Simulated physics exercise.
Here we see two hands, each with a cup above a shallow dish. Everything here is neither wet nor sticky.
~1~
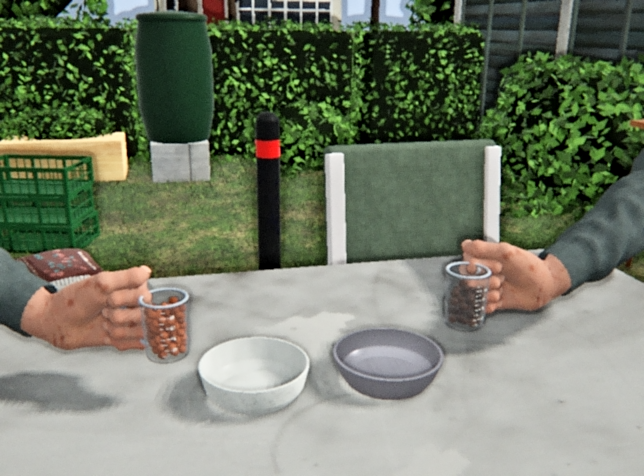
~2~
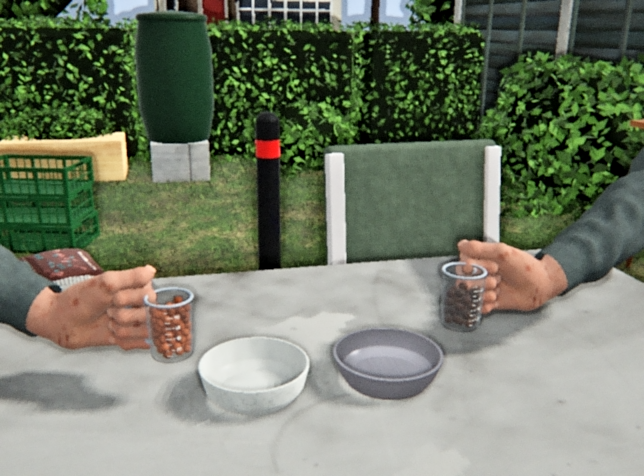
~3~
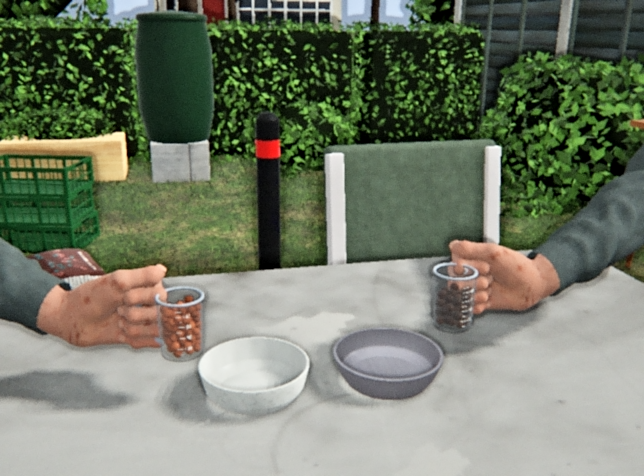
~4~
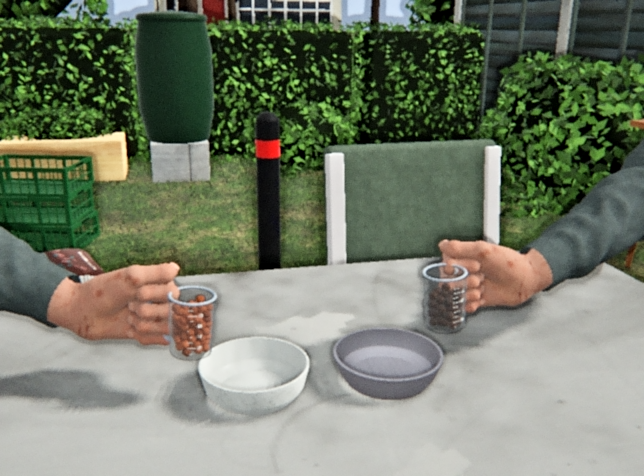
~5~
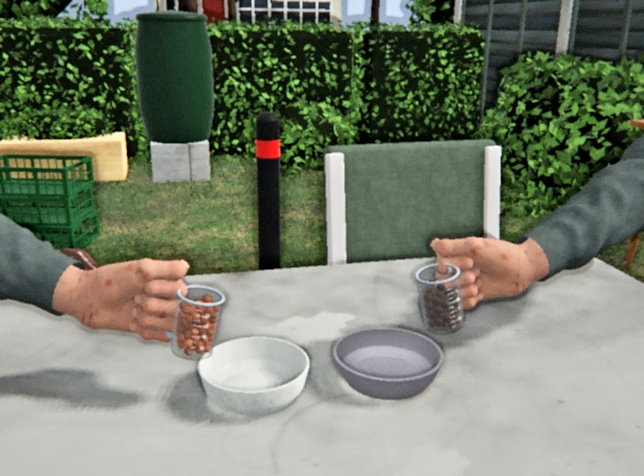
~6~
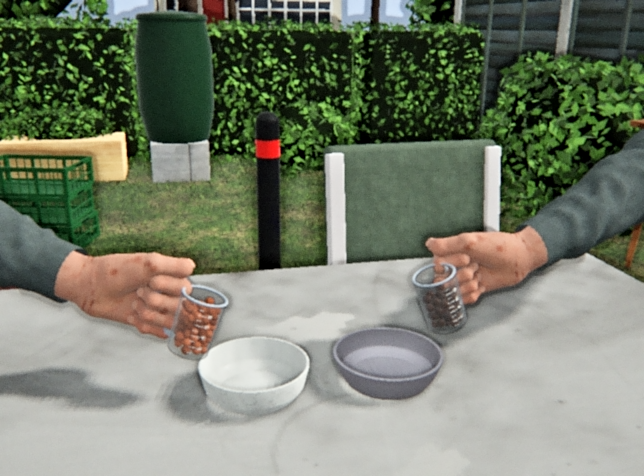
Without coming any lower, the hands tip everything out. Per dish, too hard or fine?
Left dish: Fine; right: Fine.
Then, 0.27 s on from there, left, the whole lot still in the cup; right, the whole lot still in the cup.
Then, 0.61 s on from there, left, the whole lot still in the cup; right, the whole lot still in the cup.
Then, 0.98 s on from there, left, the bulk still in the cup, a little in the dish, only a few in the air; right, the bulk still in the cup, a little in the dish, a little in the air.
In the end, left, the whole lot in the dish, none at all outside the dish; right, the whole lot in the dish, none at all outside the dish.
